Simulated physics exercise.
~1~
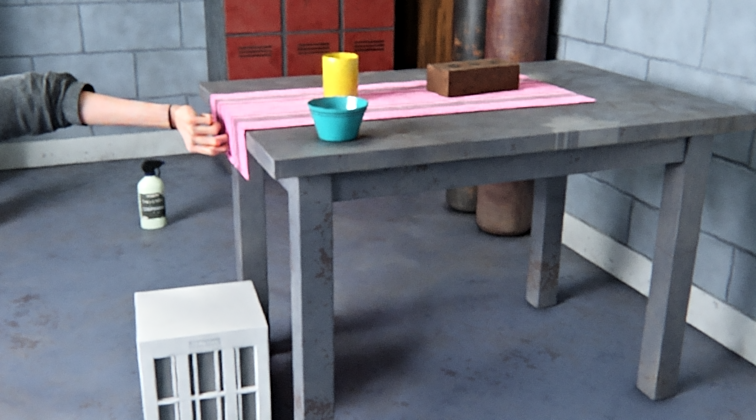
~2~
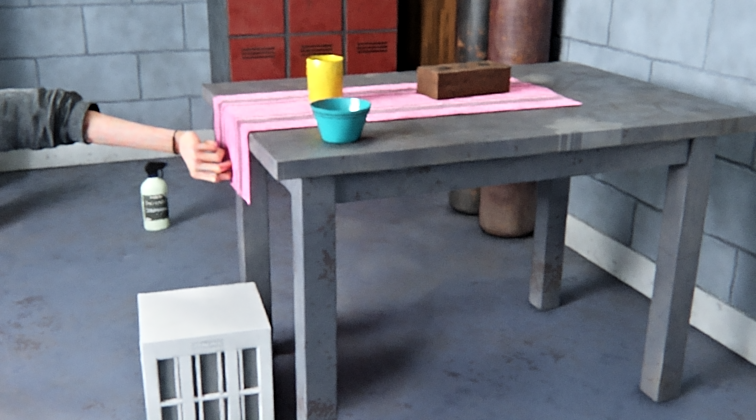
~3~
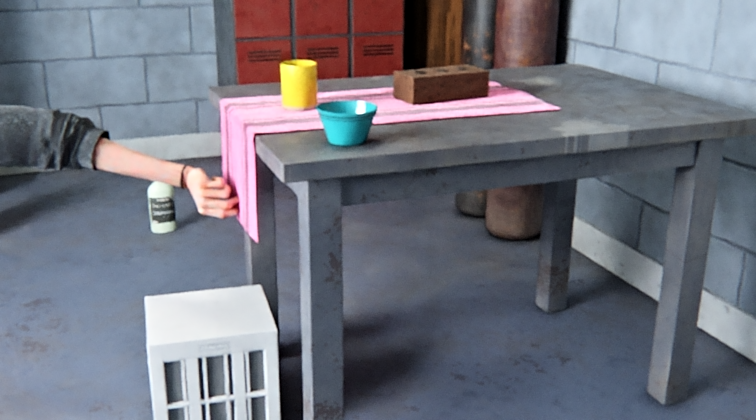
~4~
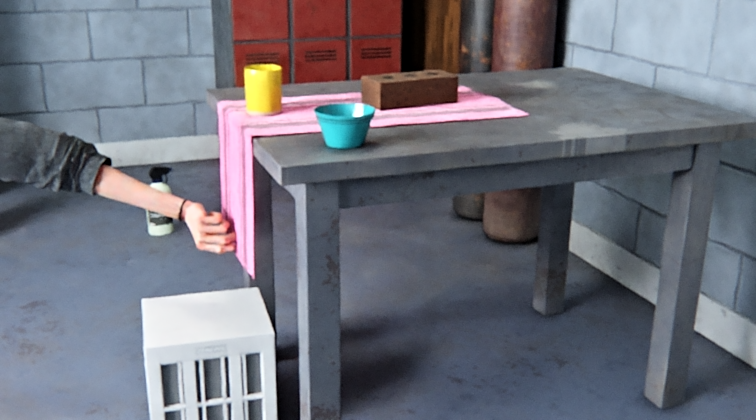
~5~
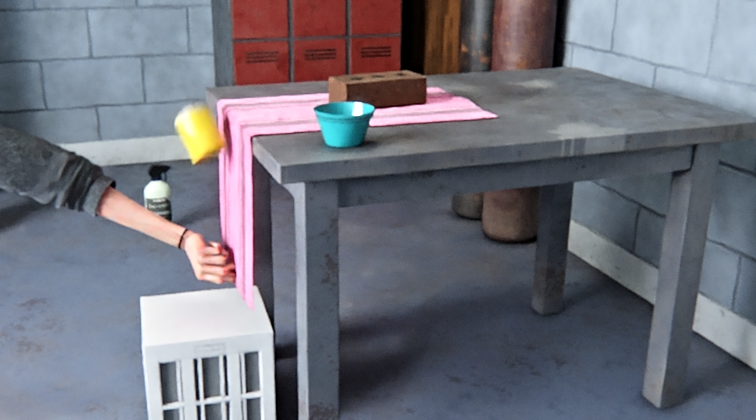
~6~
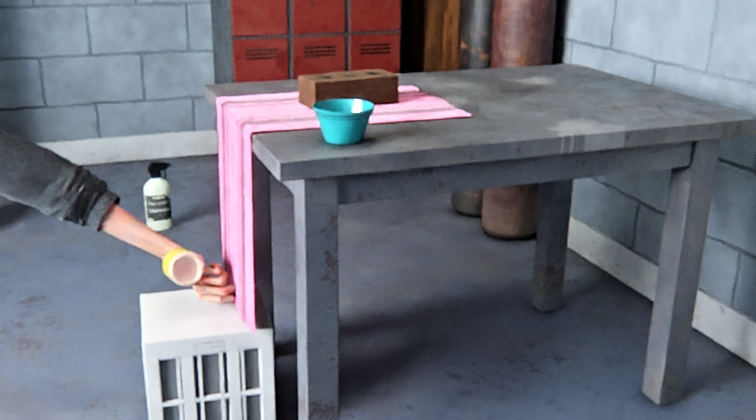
A hand pulling a pink cloth down over a table's edge, carrying a brick along and tipping a yellow mug off.
